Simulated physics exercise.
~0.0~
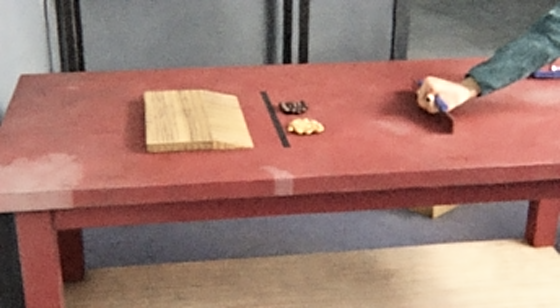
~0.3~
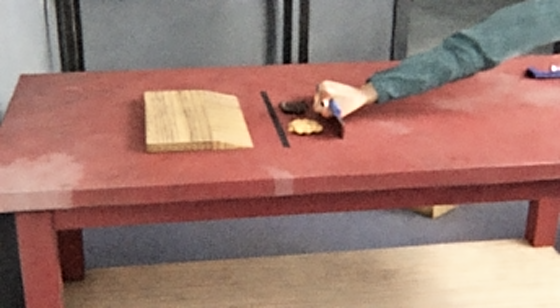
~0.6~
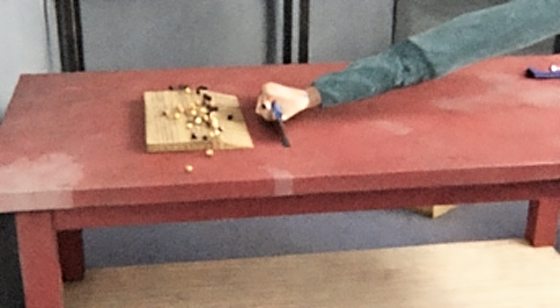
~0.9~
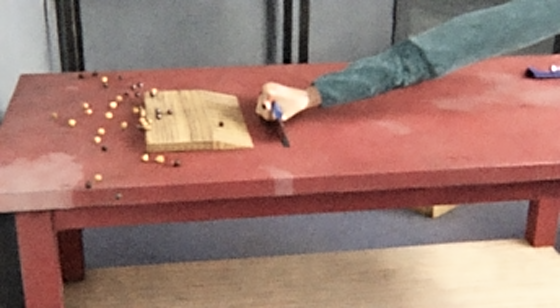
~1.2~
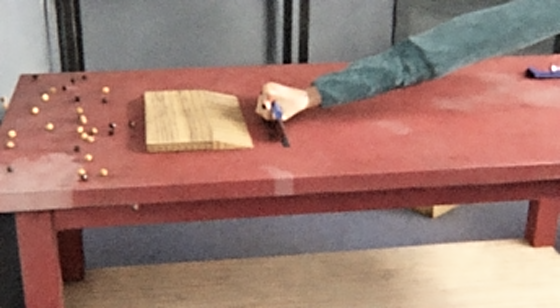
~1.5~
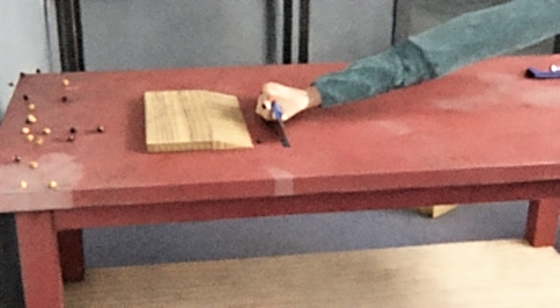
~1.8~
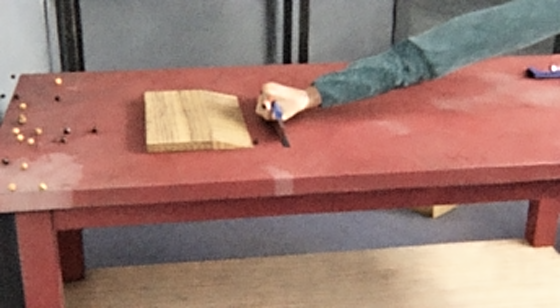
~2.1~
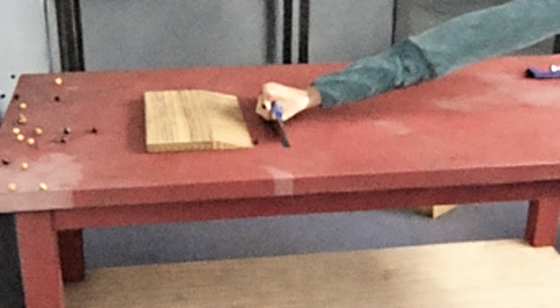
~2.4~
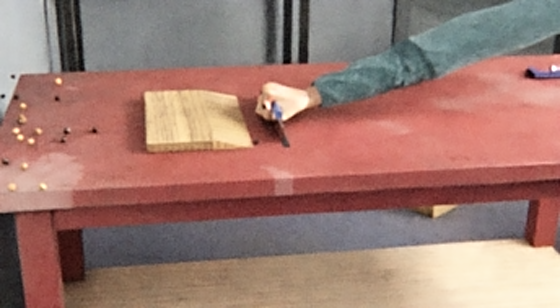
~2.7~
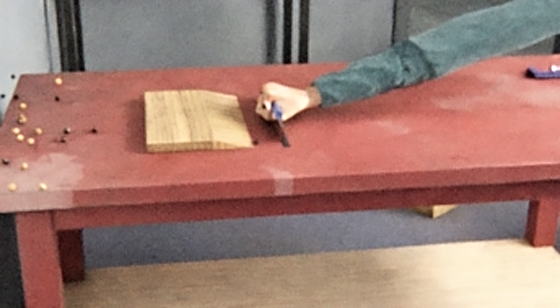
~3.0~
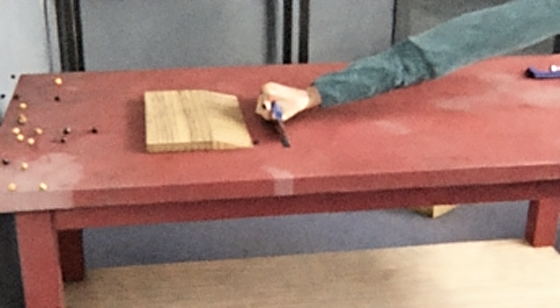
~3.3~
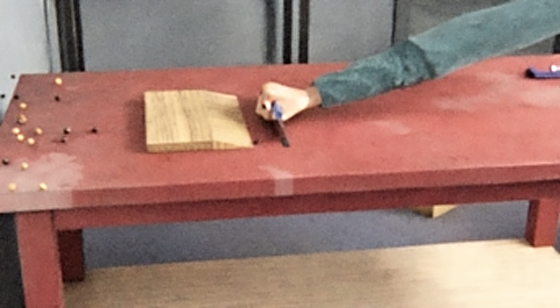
The clip shows a hand sliding a scraper left across a red table, pushing a yellowish pile and a dark pile of small pieces over a low wooden ramp. The scraper stops at the black tape, and most pieces scatter and settle beyond the ramp at the table's left end.
